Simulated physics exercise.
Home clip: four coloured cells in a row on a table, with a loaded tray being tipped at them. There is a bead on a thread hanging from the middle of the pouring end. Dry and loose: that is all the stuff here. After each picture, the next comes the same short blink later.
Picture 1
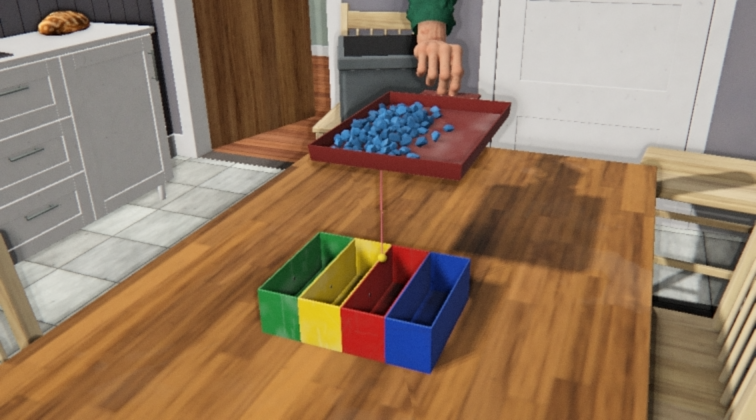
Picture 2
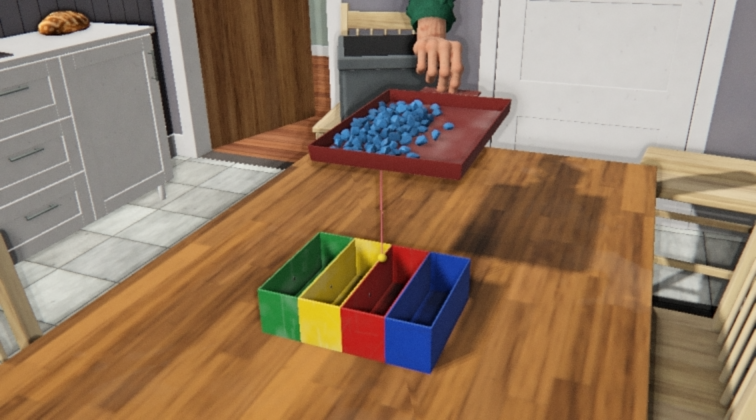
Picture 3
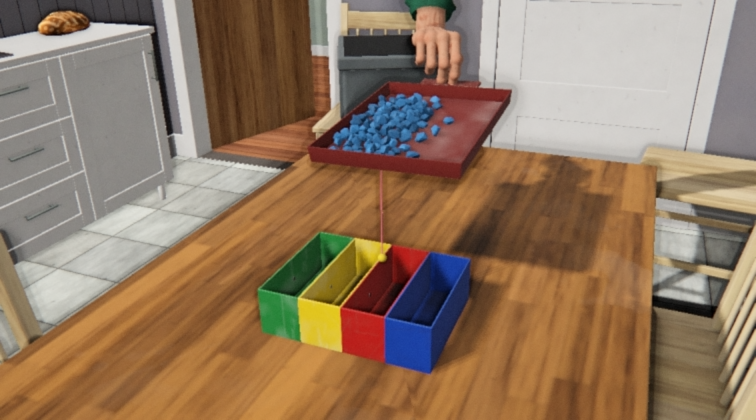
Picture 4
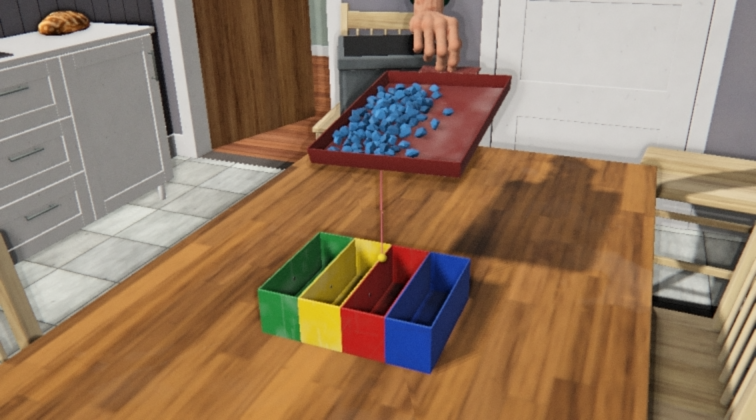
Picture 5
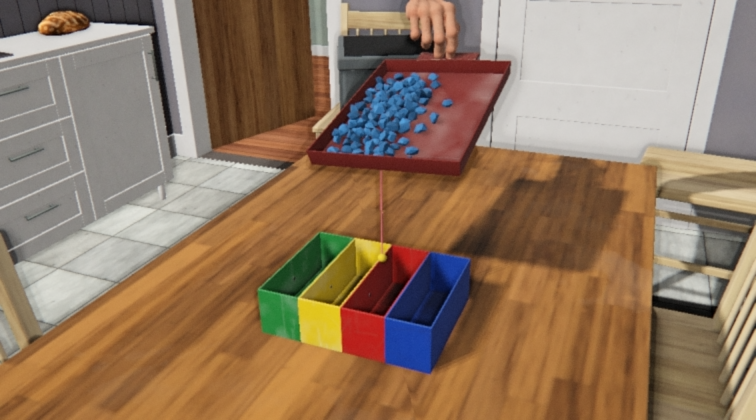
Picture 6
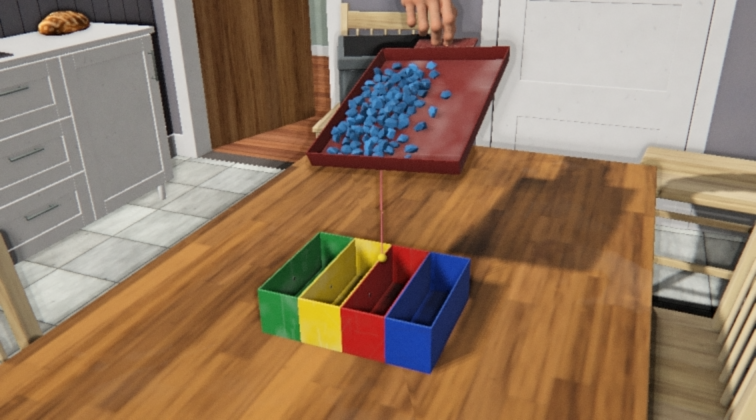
On a wooden table, a hand tilts a red tray of blue stones above four coloured cells.
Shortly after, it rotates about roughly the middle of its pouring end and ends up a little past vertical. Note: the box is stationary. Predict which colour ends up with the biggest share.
The biggest share goes to green.
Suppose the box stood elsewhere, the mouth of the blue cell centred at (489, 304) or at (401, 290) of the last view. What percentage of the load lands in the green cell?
In order: 30 percent and 10 percent.
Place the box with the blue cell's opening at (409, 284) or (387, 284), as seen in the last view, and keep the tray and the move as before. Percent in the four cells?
Well, you'd get about 100 per cent and then about 100 per cent.
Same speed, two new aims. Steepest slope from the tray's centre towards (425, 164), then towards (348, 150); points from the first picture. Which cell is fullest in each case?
Blue; the cell in green.
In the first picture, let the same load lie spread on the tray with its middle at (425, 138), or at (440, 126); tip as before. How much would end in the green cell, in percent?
From the first start you get 30 in a hundred, from the second 30 in a hundred.
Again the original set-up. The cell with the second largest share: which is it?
Second place goes to the yellow one.
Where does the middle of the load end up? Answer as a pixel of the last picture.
Close to (312, 313) in the last picture.
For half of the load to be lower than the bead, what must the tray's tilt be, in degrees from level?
Roughly 95°.
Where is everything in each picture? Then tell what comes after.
The first picture shows corners of the pouring end near (310, 145) and (460, 164), level; middle of the load near (385, 133), aquarium stones; bead on its thread near (382, 258); green cell near (280, 311); yellow cell near (320, 321); red cell near (363, 331); blue cell near (408, 341).
The second picture shows corners of the pouring end near (310, 145) and (460, 163), level; middle of the load near (385, 132).
The third picture shows corners of the pouring end near (310, 146) and (460, 163), tipped barely, lowest at the left corner; middle of the load near (385, 128).
The fourth picture shows corners of the pouring end near (309, 148) and (459, 162), tipped a little, lowest at the left corner; middle of the load near (384, 123).
The fifth picture shows corners of the pouring end near (309, 150) and (458, 161), tipped a little, lowest at the left corner; middle of the load near (383, 118).
The sixth picture shows corners of the pouring end near (308, 152) and (457, 160), tipped clearly, lowest at the left corner; middle of the load near (382, 113); green cell near (280, 311); yellow cell near (320, 321); red cell near (363, 331); blue cell near (408, 341).
Shortly afterwards, tray tipped steeply; the whole lot on the tray.
Next, tray tipped right over; near a quarter on the tray; near a third in the green cell; near a quarter in the yellow cell; only a few in the red cell; near a quarter falling or outside the box.
Some moments later, tray tipped past a quarter turn; near half in the green cell; near a third in the yellow cell; a little in the red cell; a little falling or outside the box.
In the end, tray tipped past a quarter turn; near half in the green cell; near a third in the yellow cell; a little in the red cell; none at all in the blue cell; a little outside the box.
